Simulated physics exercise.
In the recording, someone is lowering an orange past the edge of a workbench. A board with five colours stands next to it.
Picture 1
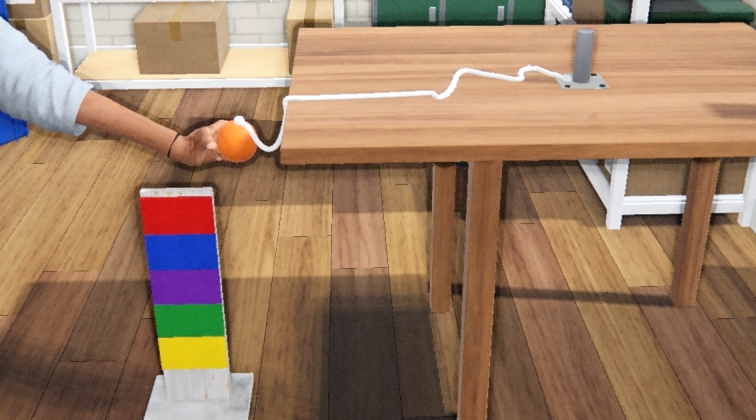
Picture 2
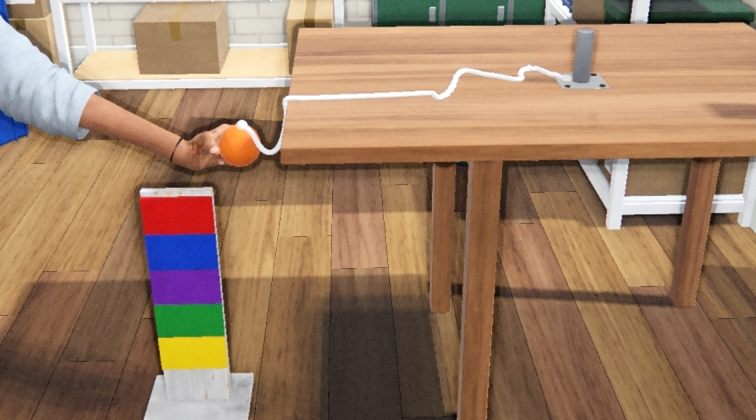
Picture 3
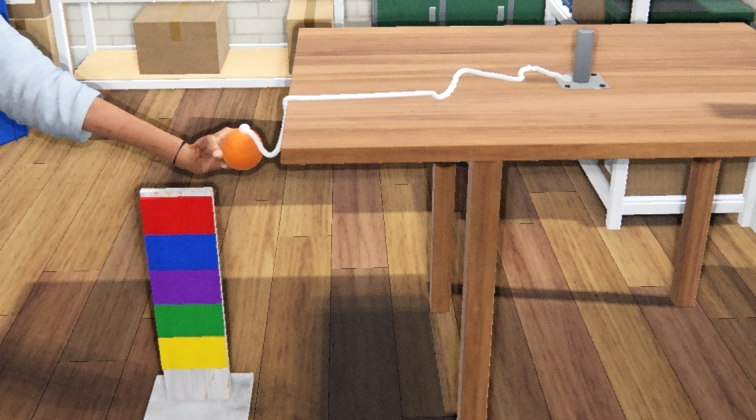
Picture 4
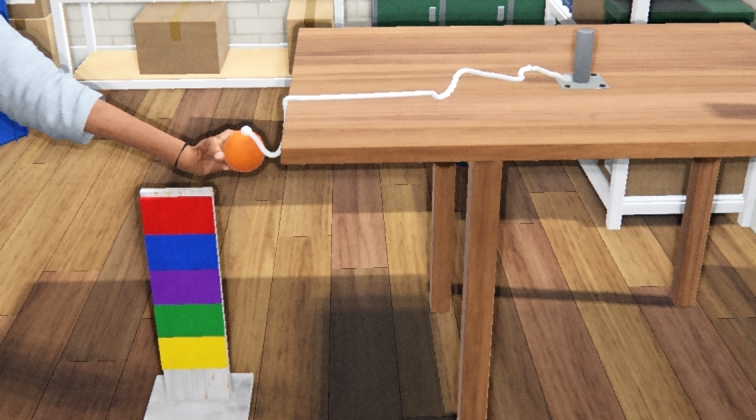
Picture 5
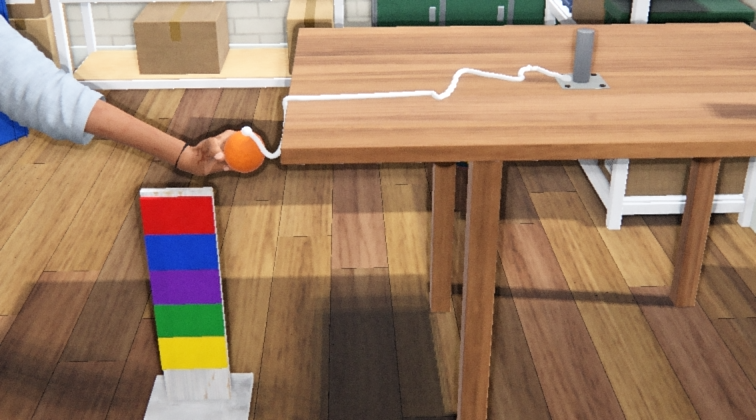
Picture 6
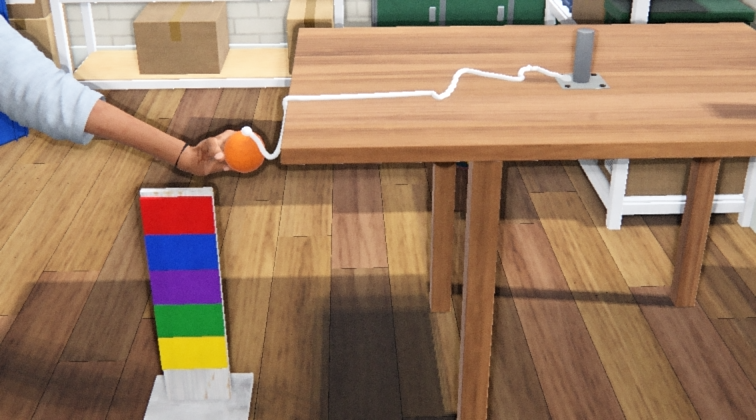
In a room with a wooden floor, a hand held an orange ball tied to a white cord beside a table, shifted it slightly right and down, then kept it nearly still near a striped board.
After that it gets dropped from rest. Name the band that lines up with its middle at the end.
It lines up with green.
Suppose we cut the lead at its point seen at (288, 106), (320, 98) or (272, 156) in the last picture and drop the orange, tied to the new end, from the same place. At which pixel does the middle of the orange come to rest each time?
The places are (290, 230), (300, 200) and (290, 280).
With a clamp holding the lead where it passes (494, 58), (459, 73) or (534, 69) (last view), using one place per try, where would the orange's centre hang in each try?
(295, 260), (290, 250), (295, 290).
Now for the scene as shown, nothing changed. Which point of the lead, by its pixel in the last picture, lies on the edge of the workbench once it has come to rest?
Approximately at (419, 94) in the final frame.
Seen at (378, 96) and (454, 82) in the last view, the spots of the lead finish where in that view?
(292, 132) for the first, (365, 85) for the second.
A little later, orange near (323, 290); level with purple.
Next, orange near (281, 310); level with green.
When it is over, orange near (303, 311); level with green. The lead holds its middle at green.
